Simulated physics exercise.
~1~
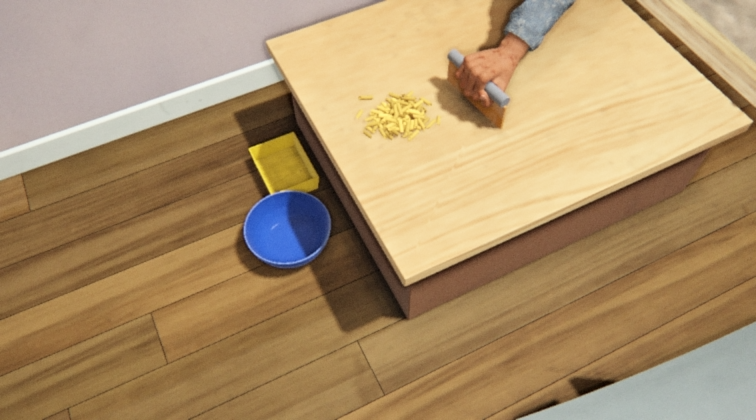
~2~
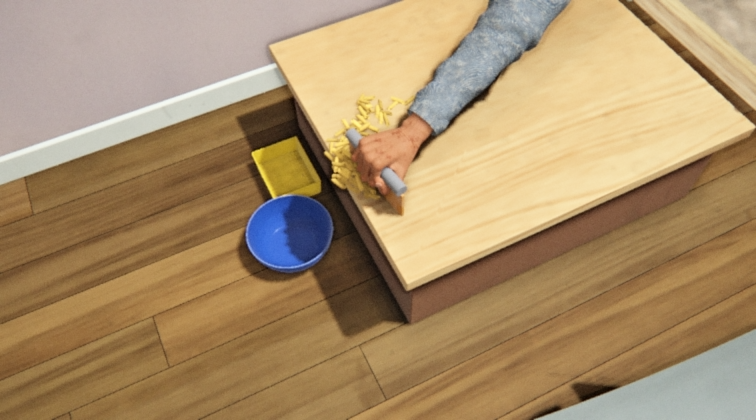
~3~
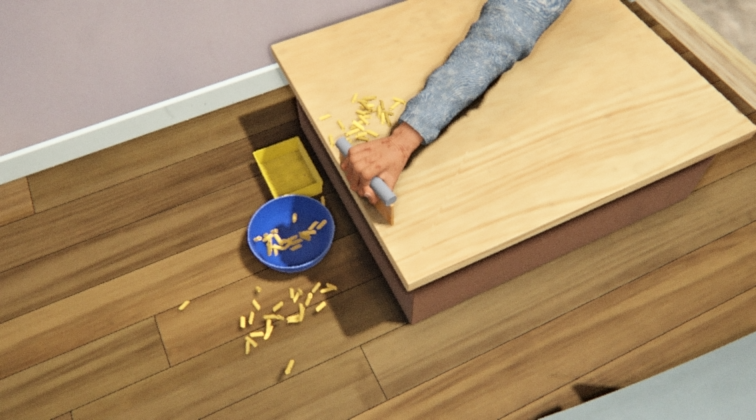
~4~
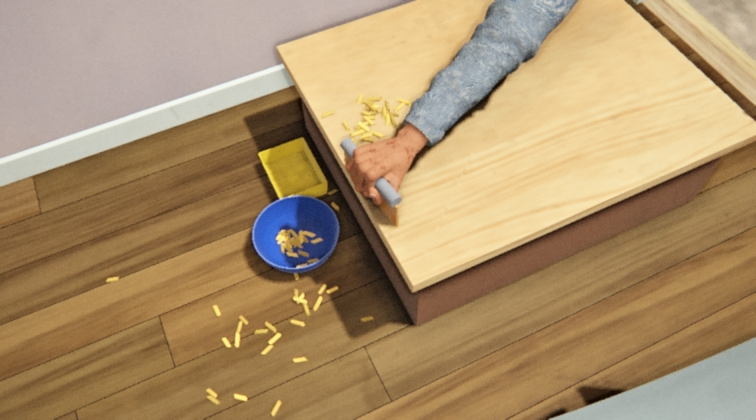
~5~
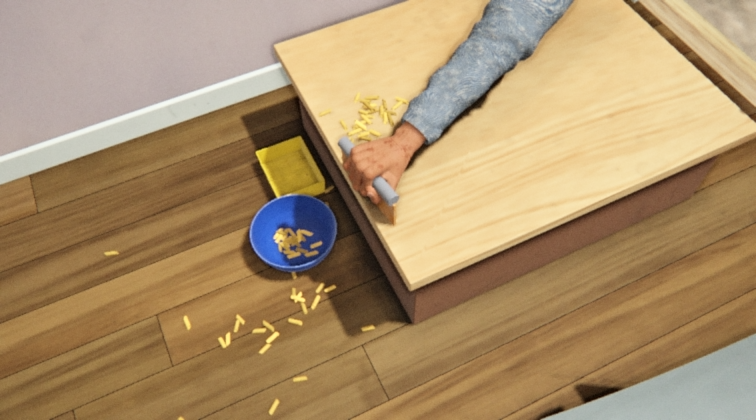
A hand with a scraper pushing dry pasta off a wooden tabletop, some landing in a blue bowl, more scattering across the floor.
